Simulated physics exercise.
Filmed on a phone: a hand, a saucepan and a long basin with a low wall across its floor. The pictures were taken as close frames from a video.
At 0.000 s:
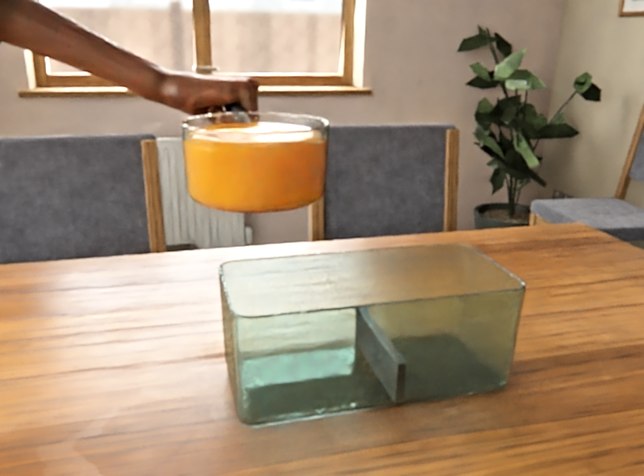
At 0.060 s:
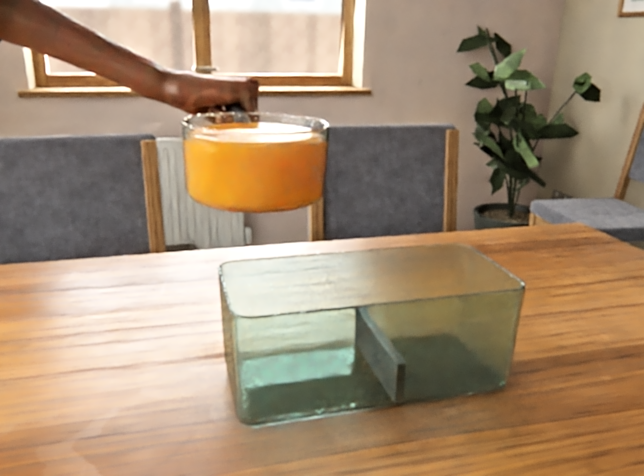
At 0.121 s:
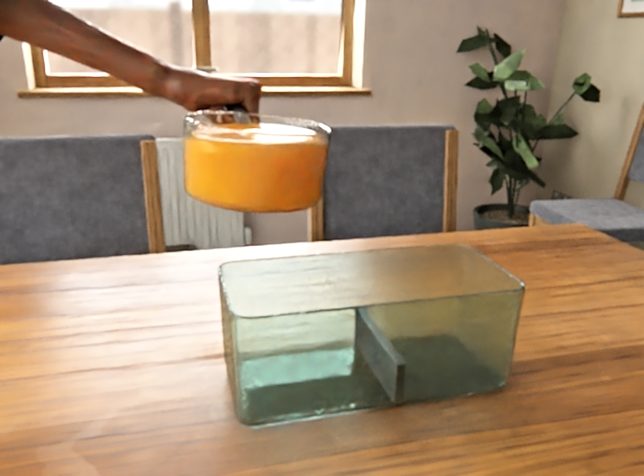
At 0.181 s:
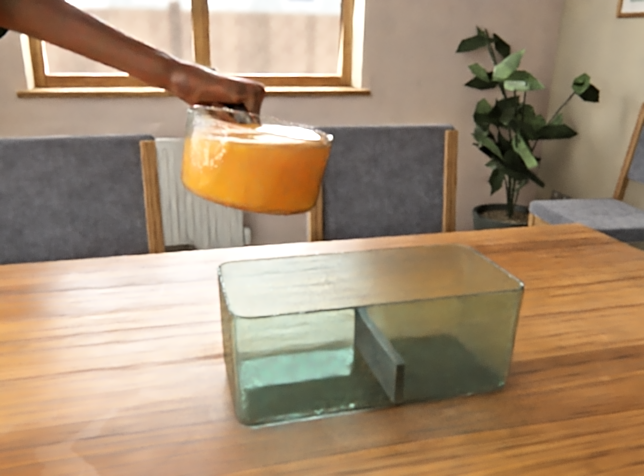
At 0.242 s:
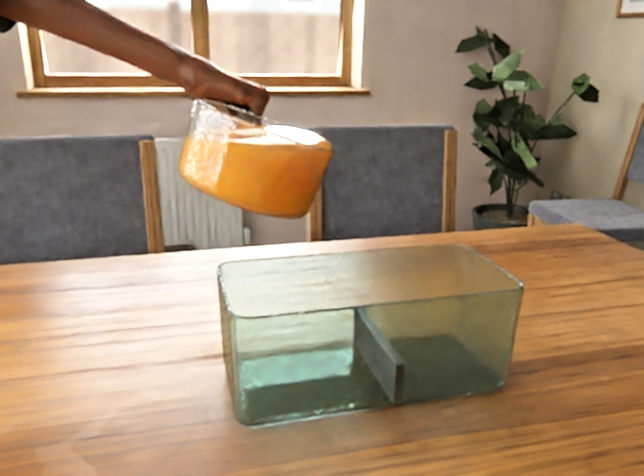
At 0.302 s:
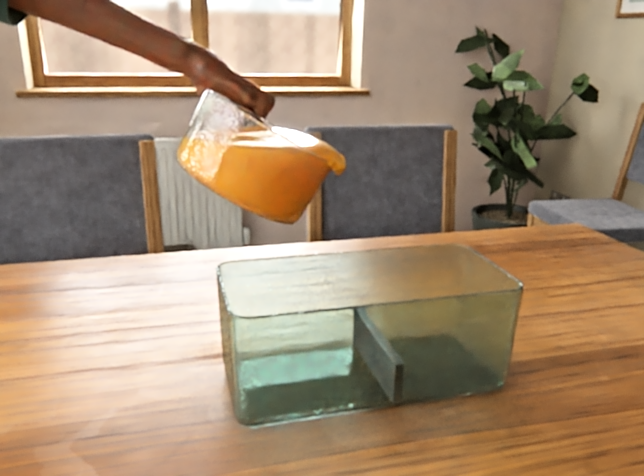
In a room with a window, grey chairs and a leafy plant, a hand holds a clear pan of orange juice above a long glass basin with a low wall inside, on a wooden table. The hand slowly tilts the pan to the right, and juice begins to come over its right rim.
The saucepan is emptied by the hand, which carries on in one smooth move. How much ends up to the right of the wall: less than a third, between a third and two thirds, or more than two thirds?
I reckon what ends right of the wall lands in the middle band of a third to two thirds.
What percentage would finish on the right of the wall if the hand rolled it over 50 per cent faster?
About 30 per cent.
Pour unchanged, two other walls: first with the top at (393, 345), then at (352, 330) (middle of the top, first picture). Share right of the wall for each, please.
Around 30 percent in try one and around 75 percent in try two.
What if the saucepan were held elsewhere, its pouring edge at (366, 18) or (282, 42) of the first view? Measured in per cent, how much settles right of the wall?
Near 85 in a hundred first, near 15 in a hundred second.
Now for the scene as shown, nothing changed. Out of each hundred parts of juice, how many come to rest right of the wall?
That works out to roughly 45 percent.
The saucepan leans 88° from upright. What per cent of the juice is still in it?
It still holds around 30 per cent there.
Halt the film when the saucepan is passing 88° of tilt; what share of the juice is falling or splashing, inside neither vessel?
About 35 per cent.
A moment on, the saucepan is tipped on its side and 29 per cent is still to pour, 11 is left of the wall and 24 right of it.
Next, the saucepan is tipped right over and 5 per cent is still to pour, 44 is left of the wall and 45 right of it.
Then the saucepan is tipped right over and 0 per cent is still to pour, 53 is left of the wall and 45 right of it.
Later the saucepan is tipped right over and 0 per cent is still to pour, 54 is left of the wall and 45 right of it.
At rest 54 per cent lies left of the wall, 45 right of it and 1 outside.
